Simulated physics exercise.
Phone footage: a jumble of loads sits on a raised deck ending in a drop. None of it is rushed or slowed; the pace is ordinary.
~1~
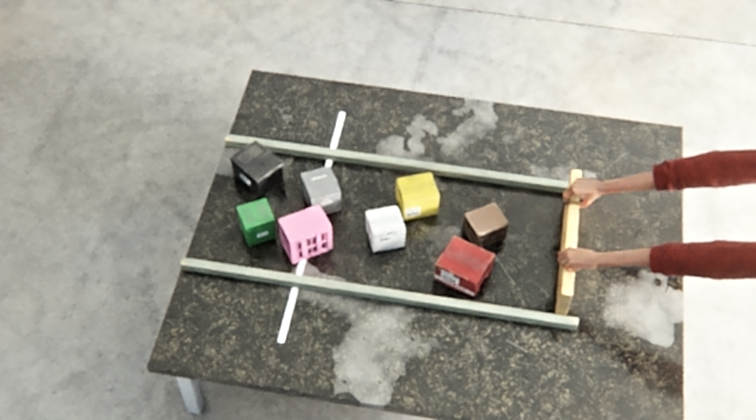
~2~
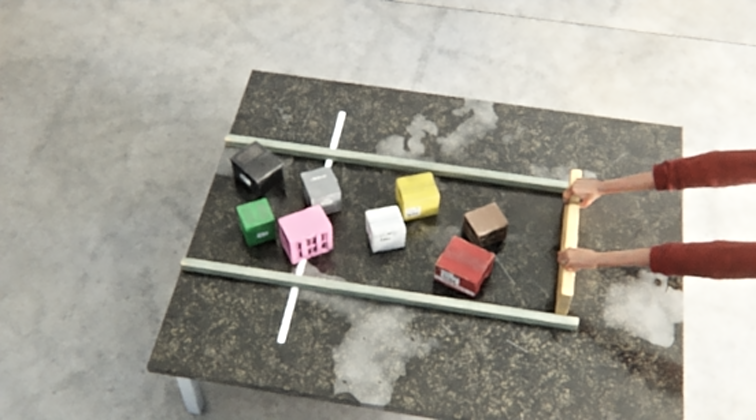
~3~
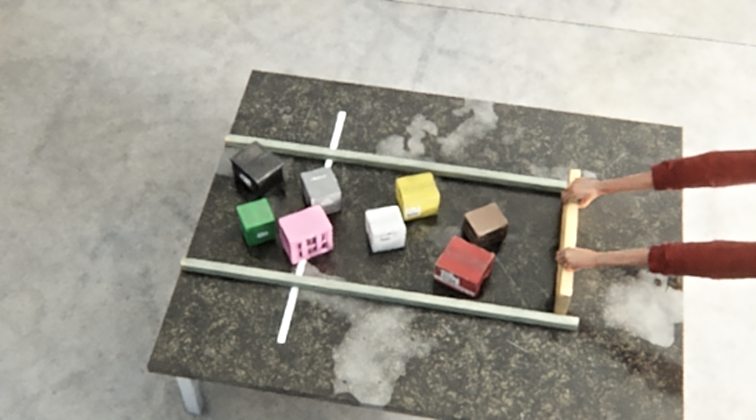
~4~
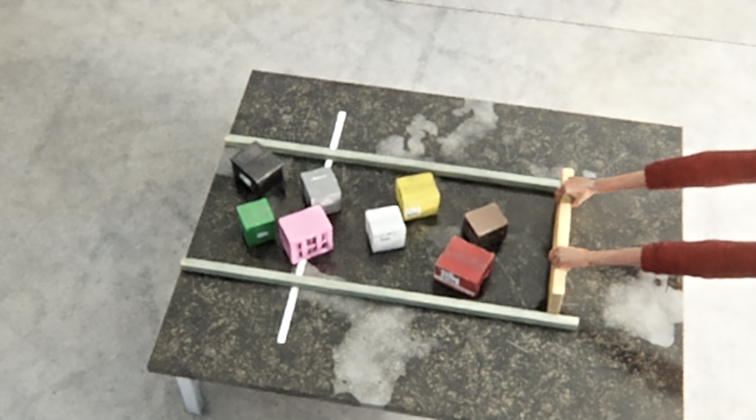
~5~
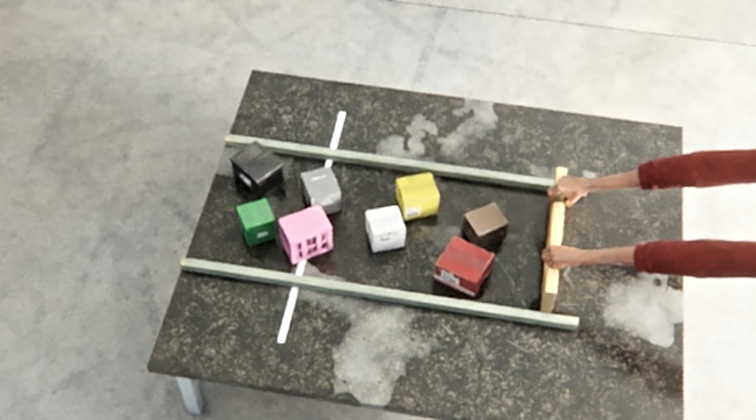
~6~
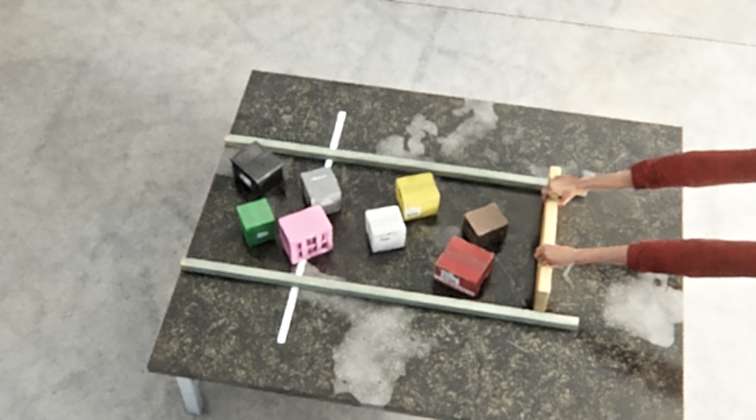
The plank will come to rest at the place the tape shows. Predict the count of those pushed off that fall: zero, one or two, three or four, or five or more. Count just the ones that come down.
Nothing goes over.
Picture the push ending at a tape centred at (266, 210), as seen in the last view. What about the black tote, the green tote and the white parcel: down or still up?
The black tote drops off; the green tote comes down; the white parcel survives.
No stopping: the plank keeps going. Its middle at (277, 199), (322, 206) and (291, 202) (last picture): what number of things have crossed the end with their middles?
Over the end: 2, 0, 1.
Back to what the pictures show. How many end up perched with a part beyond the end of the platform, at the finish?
1.
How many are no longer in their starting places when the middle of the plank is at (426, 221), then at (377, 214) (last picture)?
The first number is 4, the next one 5.
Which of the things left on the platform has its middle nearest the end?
Answer: The black tote.
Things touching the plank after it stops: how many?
At rest, 3 are in contact.
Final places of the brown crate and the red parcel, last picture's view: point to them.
Near (301, 195) and (281, 247).
Early on, none off yet; black tote at rest near (258, 169); green tote at rest near (257, 223); pink crate at rest near (306, 234).
Finally, the number that fall off is zero.
